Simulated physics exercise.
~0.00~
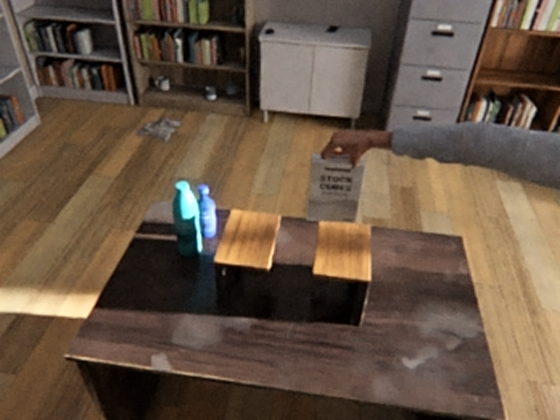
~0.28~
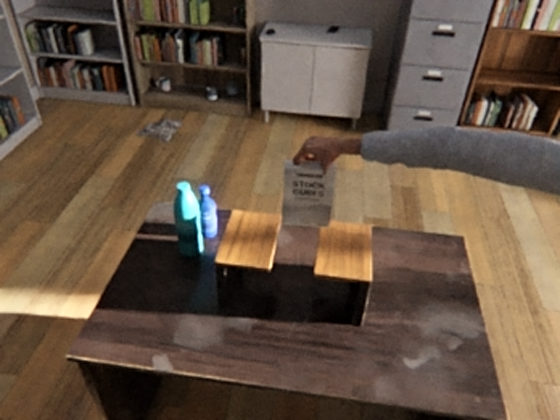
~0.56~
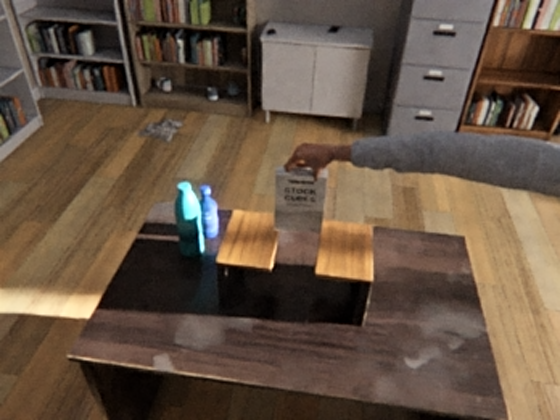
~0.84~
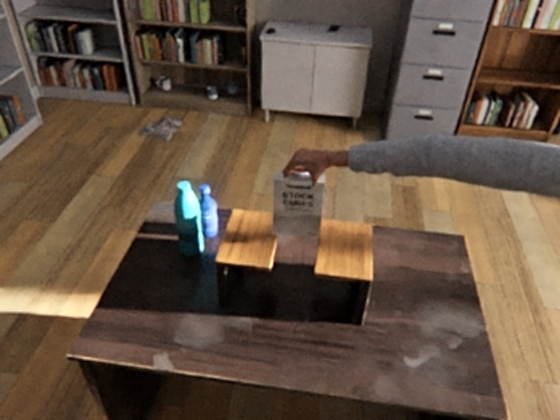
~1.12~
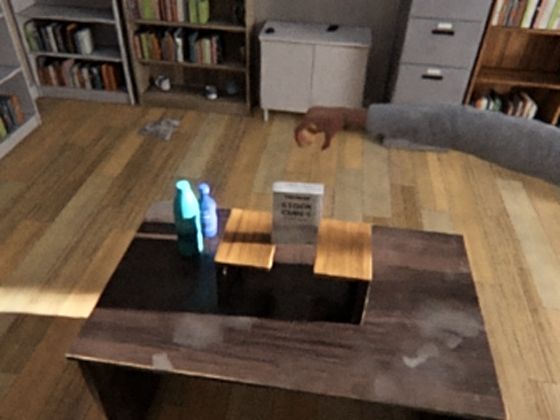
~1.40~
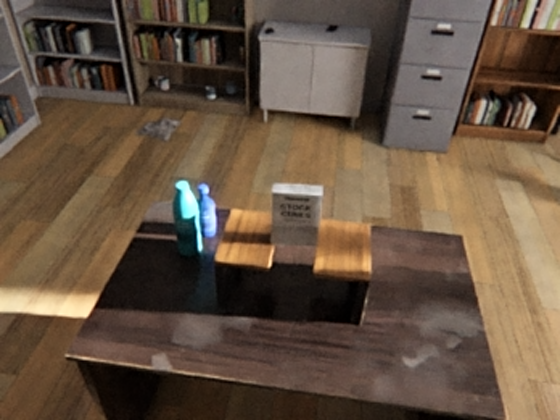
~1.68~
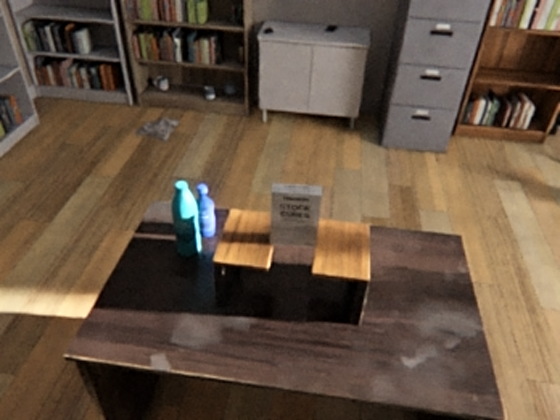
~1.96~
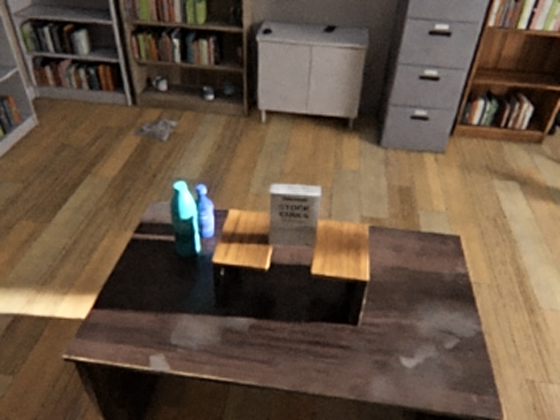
A white packet with dark lettering is held upright by a hand reaching in from the right, above a dark wooden table seen from a raised, slightly swaying view in a room with bookshelves and a grey filing cabinet. On the table stand two light wooden ledges with a gap between them, and a turquoise bottle and a blue bottle to their left. The hand carries the packet left over the gap and lowers it slightly. It lets go and draws back out of view to the right. The packet stays caught upright between the ledges, and both bottles remain in place.
